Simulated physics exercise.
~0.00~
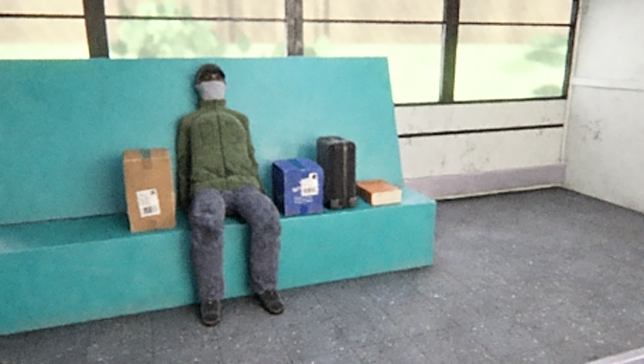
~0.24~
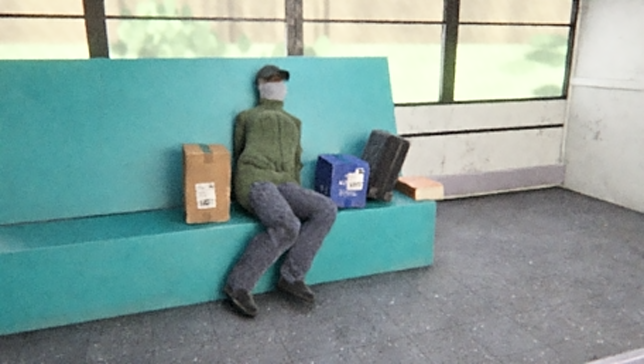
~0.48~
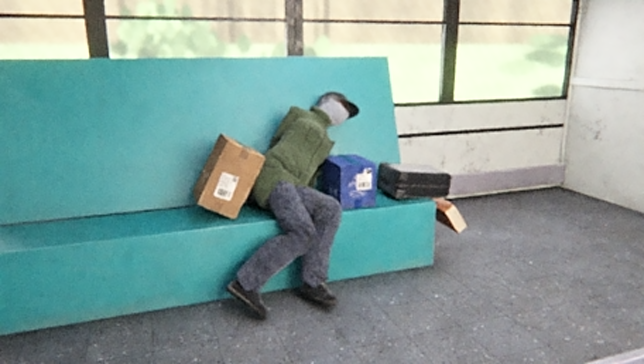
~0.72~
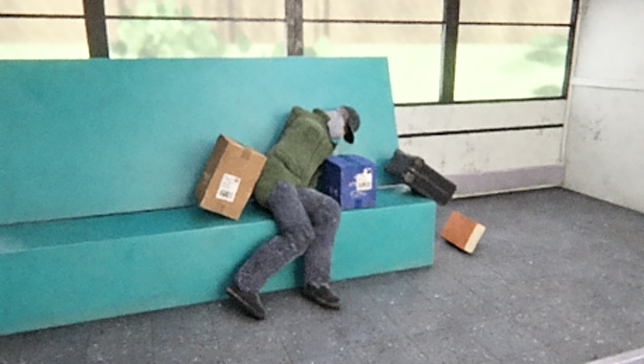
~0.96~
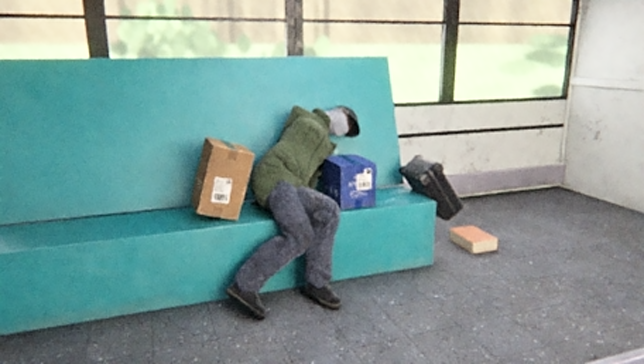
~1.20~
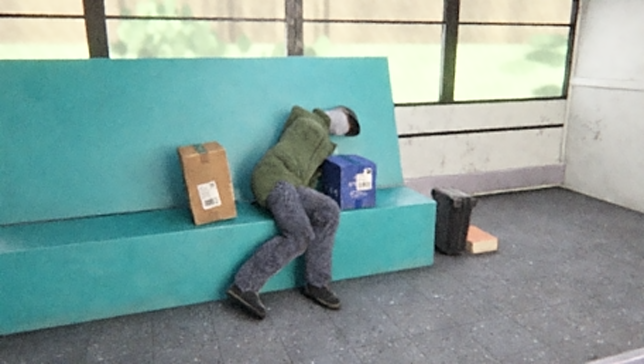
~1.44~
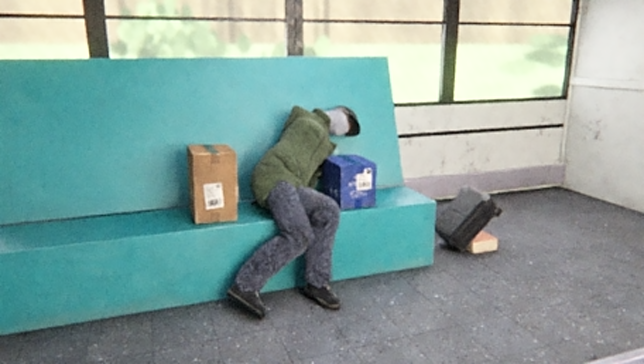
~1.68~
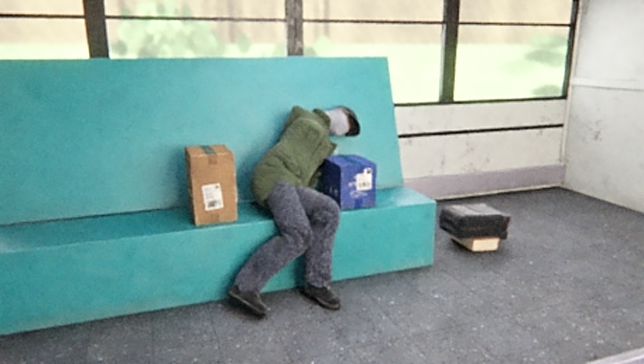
A passenger in a green jacket, dark cap and pale face covering sits slumped on a long teal bench in a metro car, seen from a fixed view across the grey floor. A brown box stands to the left, with a blue box, a black case and a small orange-brown item to the right. Everything slides right, and the passenger topples sideways toward the blue box as the brown box leans. The small item tumbles off the bench end, then the case tips over and follows. The brown box settles upright, the blue box stays beside the slumped passenger, and the case ends lying on the small item.
